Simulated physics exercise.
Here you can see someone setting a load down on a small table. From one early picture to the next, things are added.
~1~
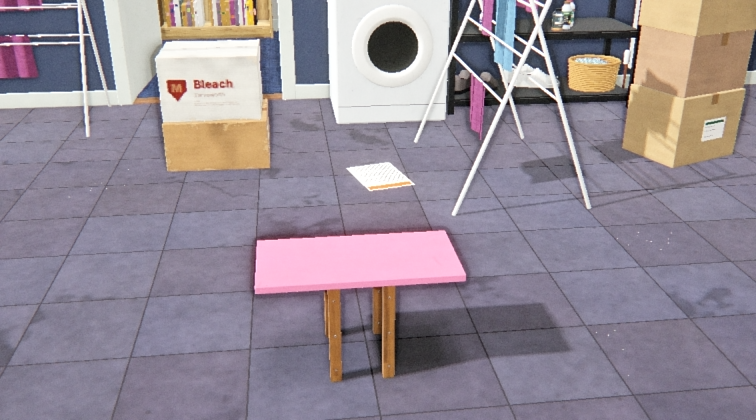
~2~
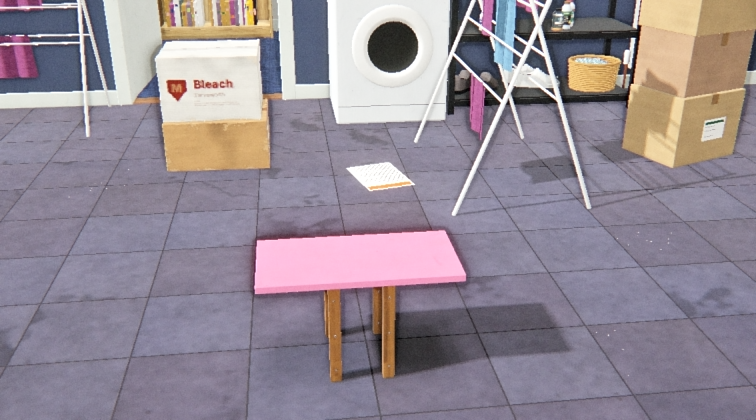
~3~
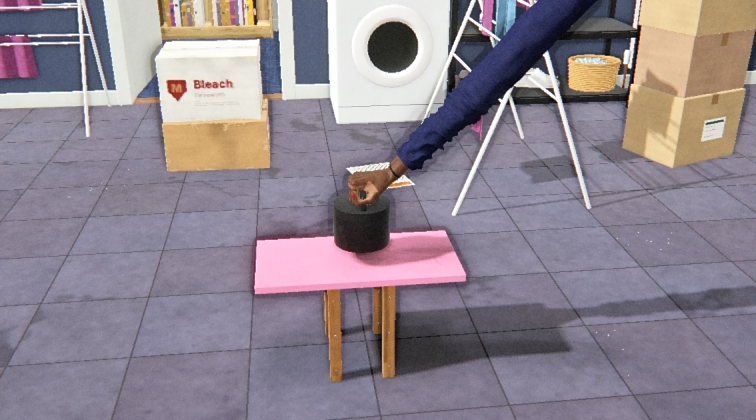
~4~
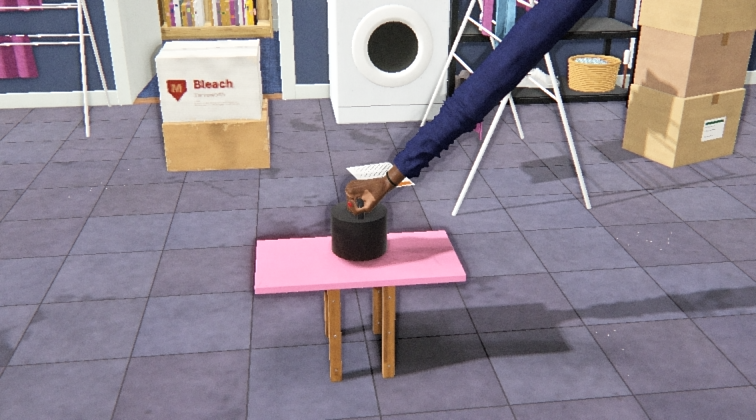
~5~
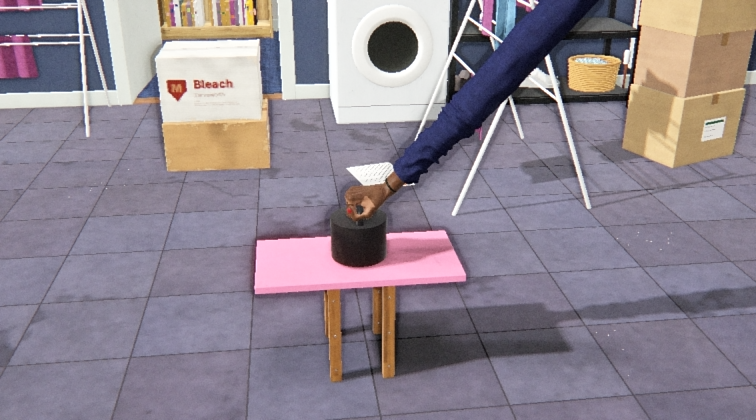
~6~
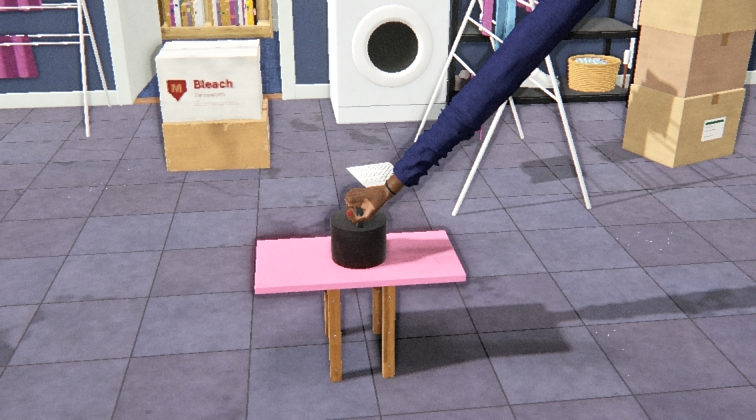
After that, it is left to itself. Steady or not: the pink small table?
As it turns out, the pink small table keeps steady.
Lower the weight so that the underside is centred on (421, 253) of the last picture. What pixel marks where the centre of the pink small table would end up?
It ends up near (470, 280).
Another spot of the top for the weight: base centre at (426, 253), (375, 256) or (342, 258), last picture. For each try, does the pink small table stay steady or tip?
Over; Upright; Upright.
Then, 0.40 s past the last view, pink small table at rest near (357, 260).
Finally, the pink small table holds firm, near (357, 260).
